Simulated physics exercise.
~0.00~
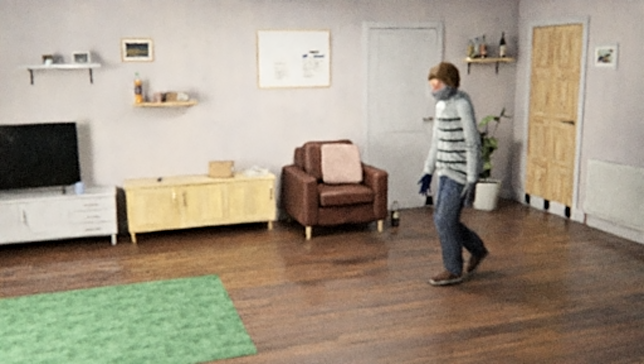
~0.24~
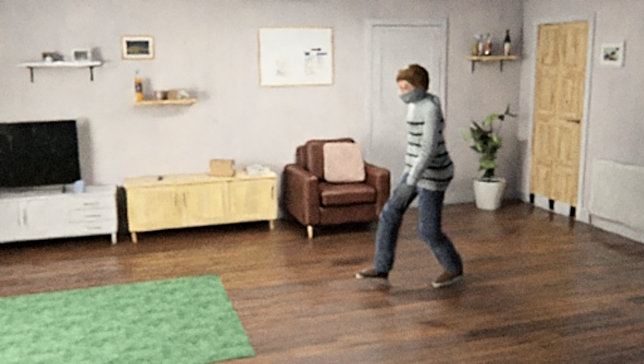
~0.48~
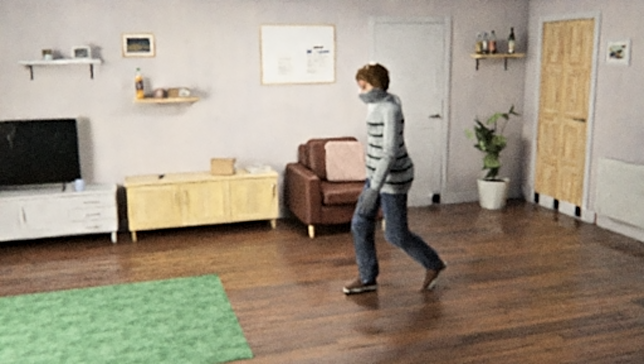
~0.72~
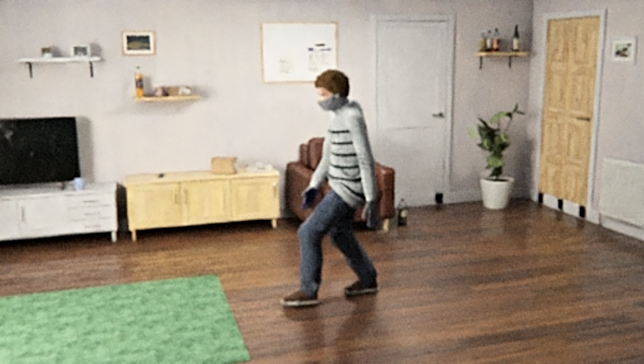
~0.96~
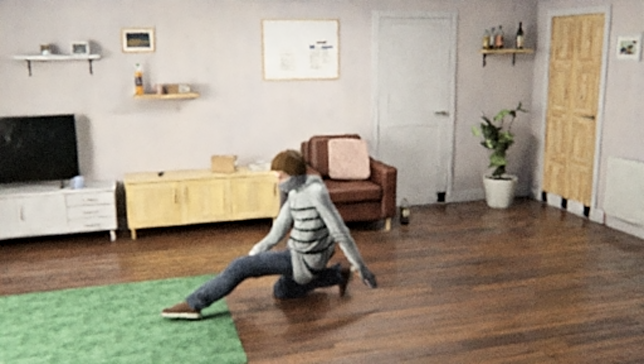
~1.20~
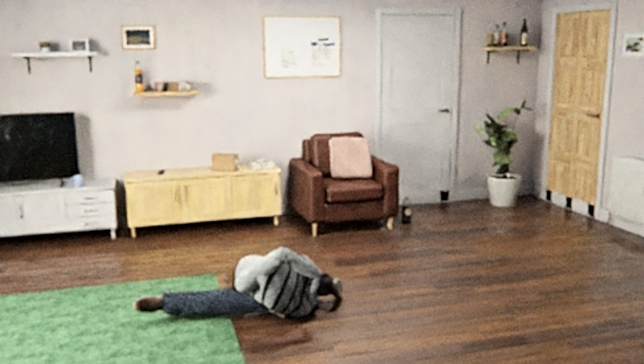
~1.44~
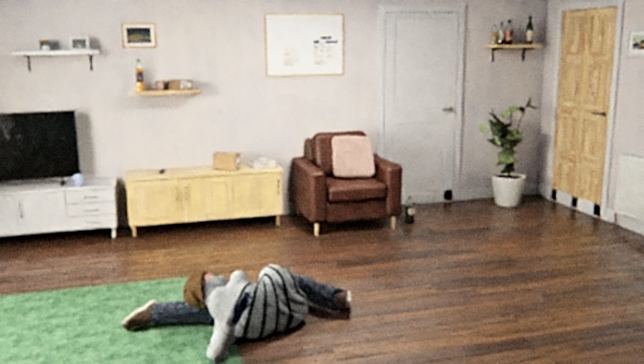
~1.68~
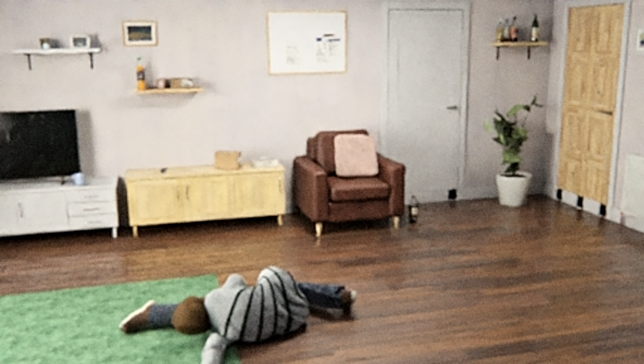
A person in a striped sweater and jeans walked left across a wooden living room floor toward a green mat, then suddenly collapsed, rolled over and lay still with their head on the mat and their hips just short of its edge.
